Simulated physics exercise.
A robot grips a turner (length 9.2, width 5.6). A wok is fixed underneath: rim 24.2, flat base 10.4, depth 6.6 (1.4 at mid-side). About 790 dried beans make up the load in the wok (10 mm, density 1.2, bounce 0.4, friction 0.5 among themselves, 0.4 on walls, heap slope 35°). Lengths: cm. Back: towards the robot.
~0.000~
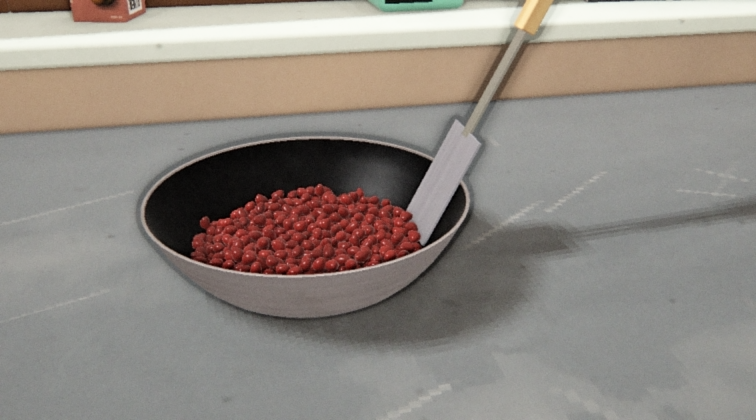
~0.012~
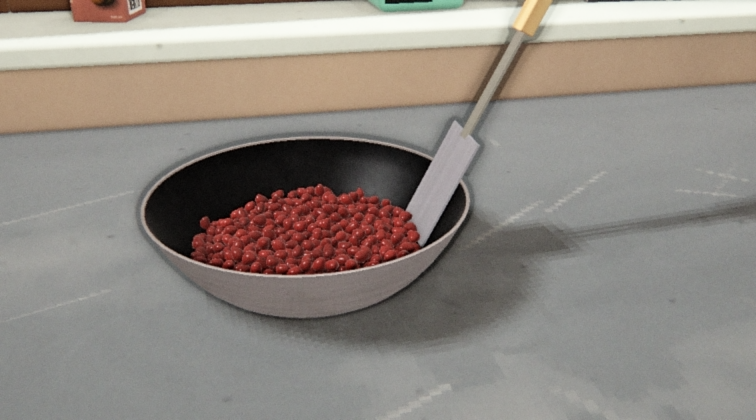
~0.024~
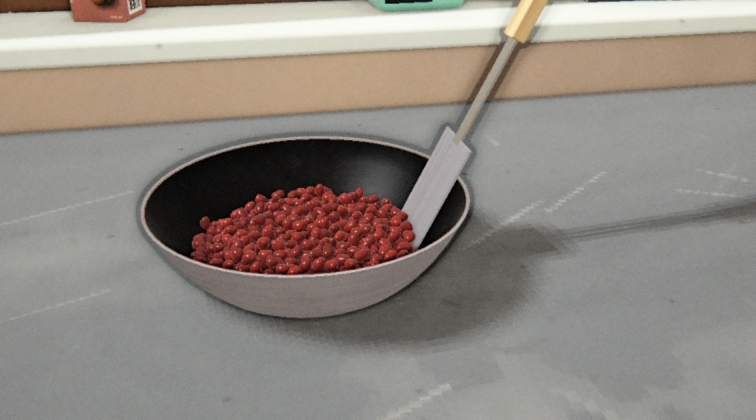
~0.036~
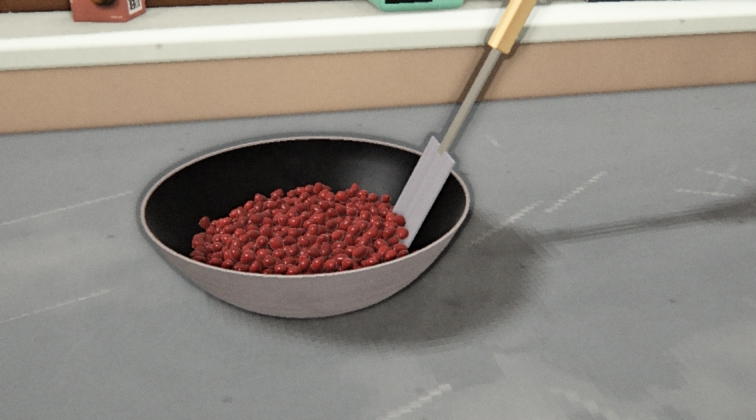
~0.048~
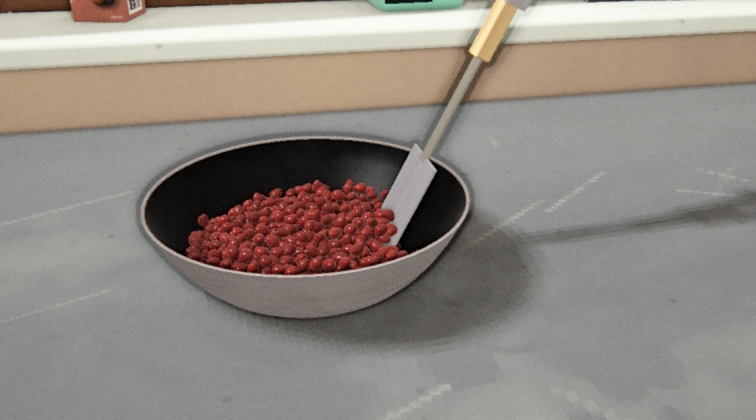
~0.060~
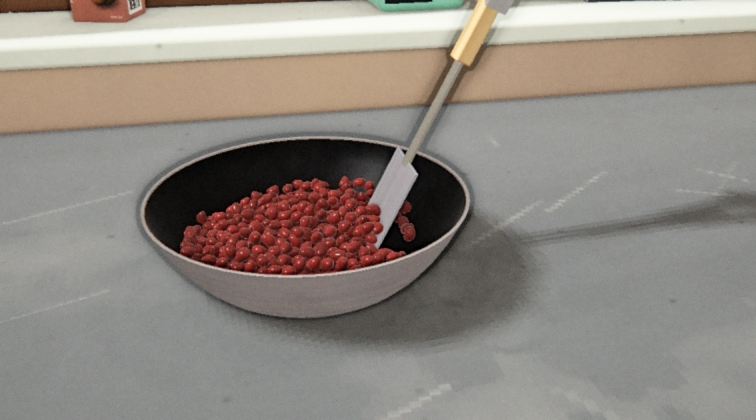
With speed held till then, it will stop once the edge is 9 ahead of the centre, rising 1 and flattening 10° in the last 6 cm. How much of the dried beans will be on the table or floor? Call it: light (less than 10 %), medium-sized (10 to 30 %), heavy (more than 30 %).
It comes out heavy.
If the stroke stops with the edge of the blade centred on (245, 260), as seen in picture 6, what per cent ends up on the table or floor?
5 %, roughly.
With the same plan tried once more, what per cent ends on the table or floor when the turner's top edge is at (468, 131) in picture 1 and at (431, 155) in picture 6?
Close to 25 in a hundred.
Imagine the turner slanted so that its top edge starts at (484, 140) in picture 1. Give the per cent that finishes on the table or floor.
I'd estimate close to 35 per cent.
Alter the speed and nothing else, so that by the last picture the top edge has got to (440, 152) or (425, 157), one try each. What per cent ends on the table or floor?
I'd estimate close to 15 and 30 in a hundred.
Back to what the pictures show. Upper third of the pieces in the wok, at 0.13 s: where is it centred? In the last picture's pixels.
It is centred close to (229, 218).
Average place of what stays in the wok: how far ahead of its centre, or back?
About 2.0 centimetres ahead.
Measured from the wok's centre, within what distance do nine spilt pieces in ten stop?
It comes out at close to 40 centimetres.
By 0.09 s, sloping 63°, highest piece 10 above the table; 785 in the wok, 1 on the blade or in flight.
By 0.13 s, sloping 60°, highest piece 16 above the table; 780 in the wok, 6 on the blade or in flight.
By 0.34 s, sloping 53°, highest piece 24 above the table; 496 in the wok, 45 on the table or floor, 245 on the blade or in flight.
By 1.39 s, sloping 53°, highest piece 5 above the table; 495 in the wok, 291 on the table or floor.
Final count, 495 in the wok, 291 on the table or floor. That is 37 % on the table or floor.
